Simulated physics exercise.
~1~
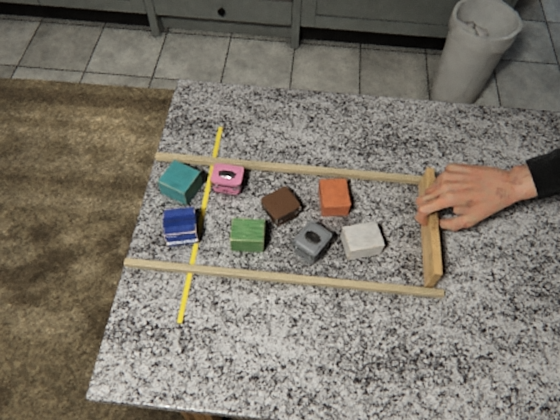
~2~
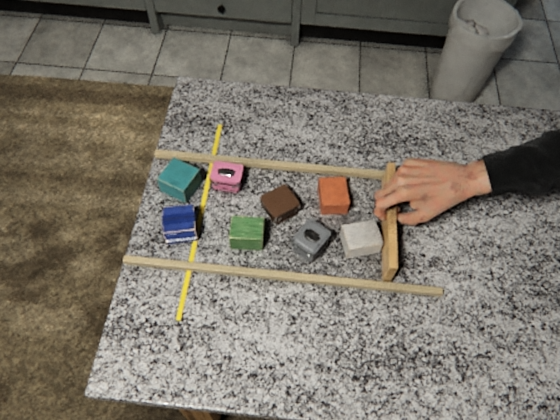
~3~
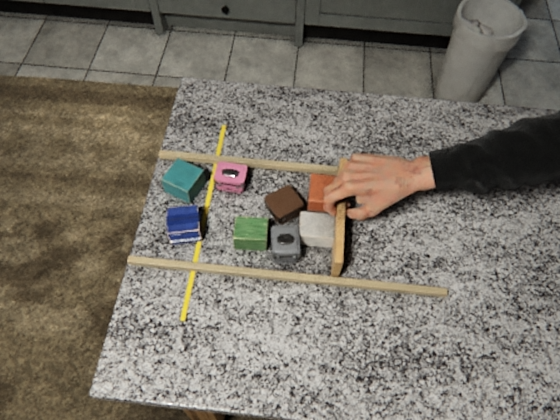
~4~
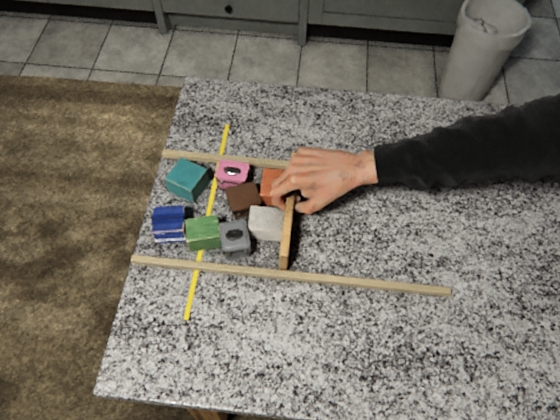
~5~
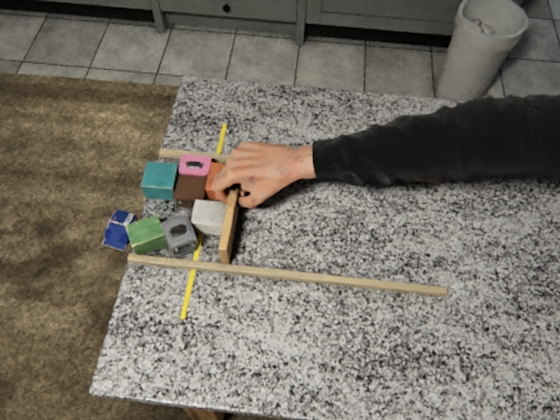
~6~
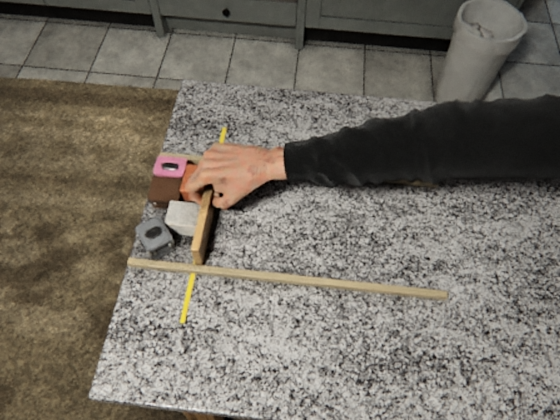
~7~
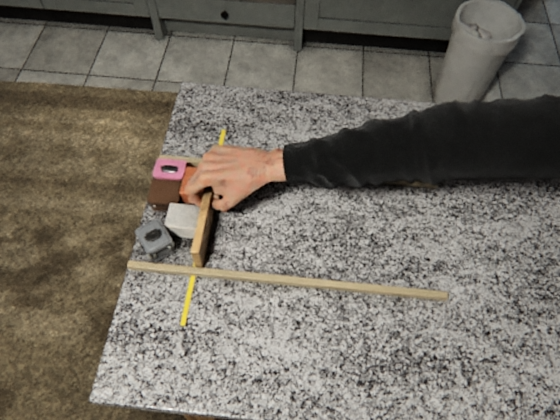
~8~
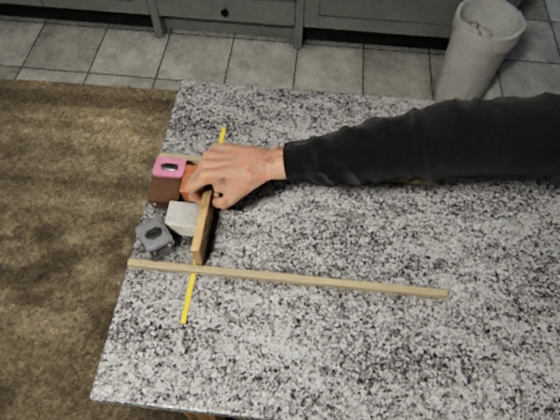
On a speckled countertop, a hand slid a wooden board left between two wooden strips, bunching eight colourful blocks together and pushing them toward the edge until the blue, green and turquoise ones fell off, then held the board still near the yellow tape.
